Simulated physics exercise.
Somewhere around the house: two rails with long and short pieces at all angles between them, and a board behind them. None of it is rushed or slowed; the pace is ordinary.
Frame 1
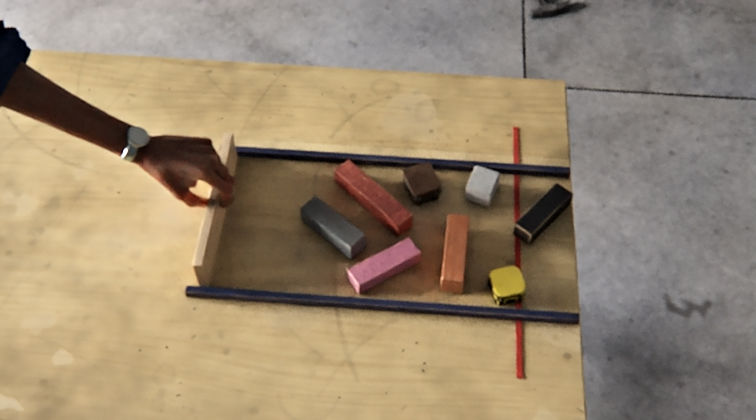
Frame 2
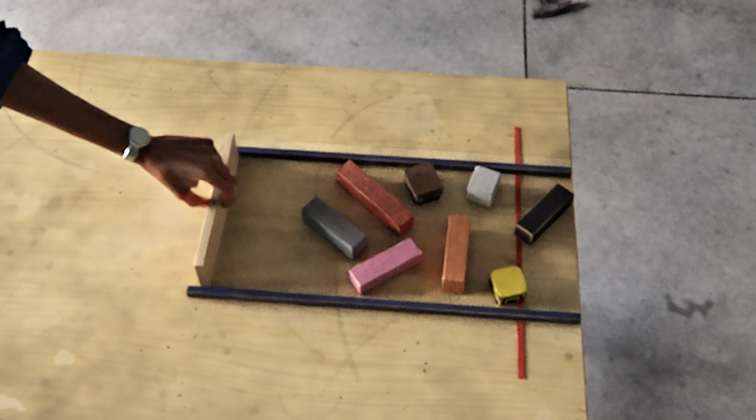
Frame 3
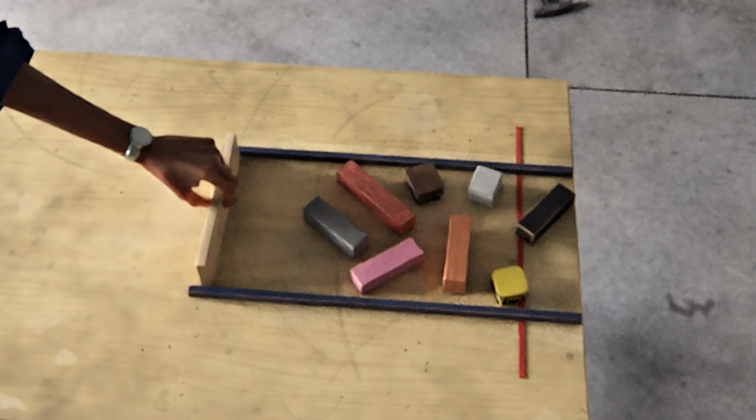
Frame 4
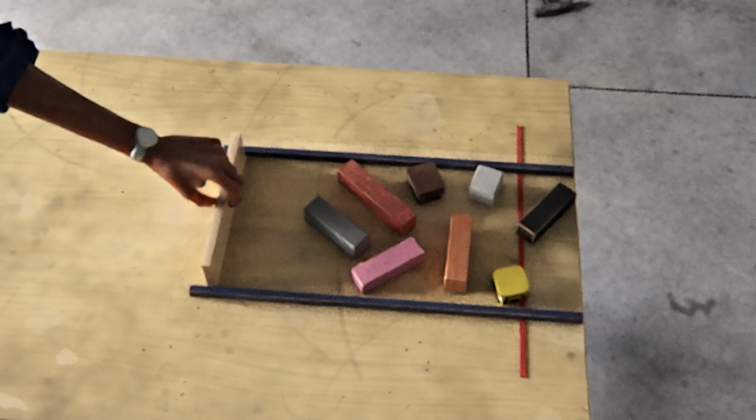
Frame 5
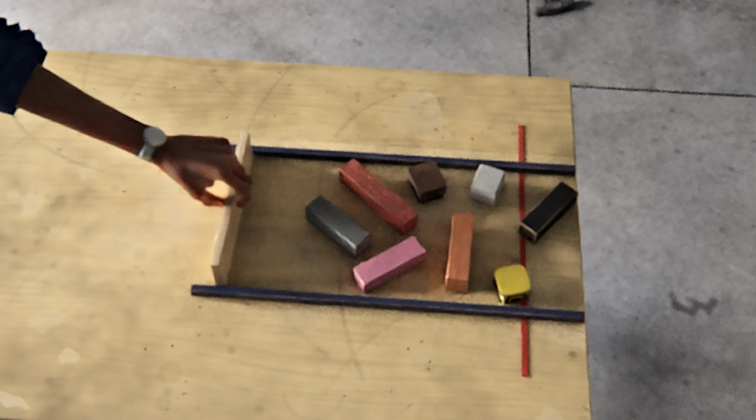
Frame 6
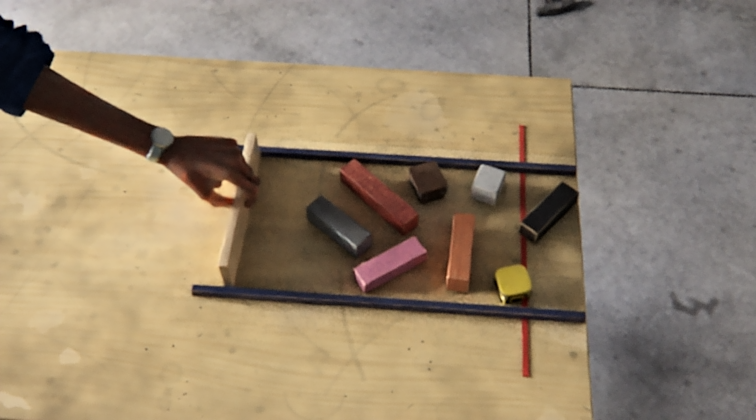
A hand slides an upright board slightly right between two rails toward scattered coloured blocks.
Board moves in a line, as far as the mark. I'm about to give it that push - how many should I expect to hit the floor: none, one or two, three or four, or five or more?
Expect three or four.
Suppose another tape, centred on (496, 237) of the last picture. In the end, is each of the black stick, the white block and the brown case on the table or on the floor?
One by one: The black stick topples, the white block holds its spot, the brown case holds its spot.
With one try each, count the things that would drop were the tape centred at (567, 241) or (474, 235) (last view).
So that's 7 for the first and 0 for the second.
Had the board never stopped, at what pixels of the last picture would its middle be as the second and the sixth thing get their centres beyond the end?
I'd say close to (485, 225), then close to (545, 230).
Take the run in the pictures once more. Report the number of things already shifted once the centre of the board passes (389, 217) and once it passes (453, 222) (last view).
Well, it's 5 at the first one and 8 at the second.
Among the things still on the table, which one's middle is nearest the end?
The brown case.
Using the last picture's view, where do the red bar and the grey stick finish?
Final positions: Near (554, 210); near (536, 243).
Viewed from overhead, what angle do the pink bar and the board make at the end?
Out of line by around 45°.
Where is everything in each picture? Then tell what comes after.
In the first picture, black stick (543, 214); yellow case (507, 286); white block (482, 186); board (217, 208); tape (518, 240).
In the second picture, yellow case (508, 286); brown case (423, 184).
In the third picture, white block (485, 186); pink bar (387, 266).
In the fourth picture, black stick (547, 213); red bar (376, 197).
In the fifth picture, yellow case (512, 285); orange bar (460, 252).
In the sixth picture, black stick (549, 212); yellow case (513, 285); white block (488, 185); board (241, 208); tape (524, 238).
Soon after, none off yet; black stick at rest near (549, 212); yellow case at rest near (513, 285); white block at rest near (488, 185).
Then, none off yet; black stick at rest near (549, 212); yellow case moved about its own width near (551, 287); white block moved about its own width near (515, 183).
At rest, the number that fall off is three or four; fallen, orange bar, white block, yellow case and black stick.
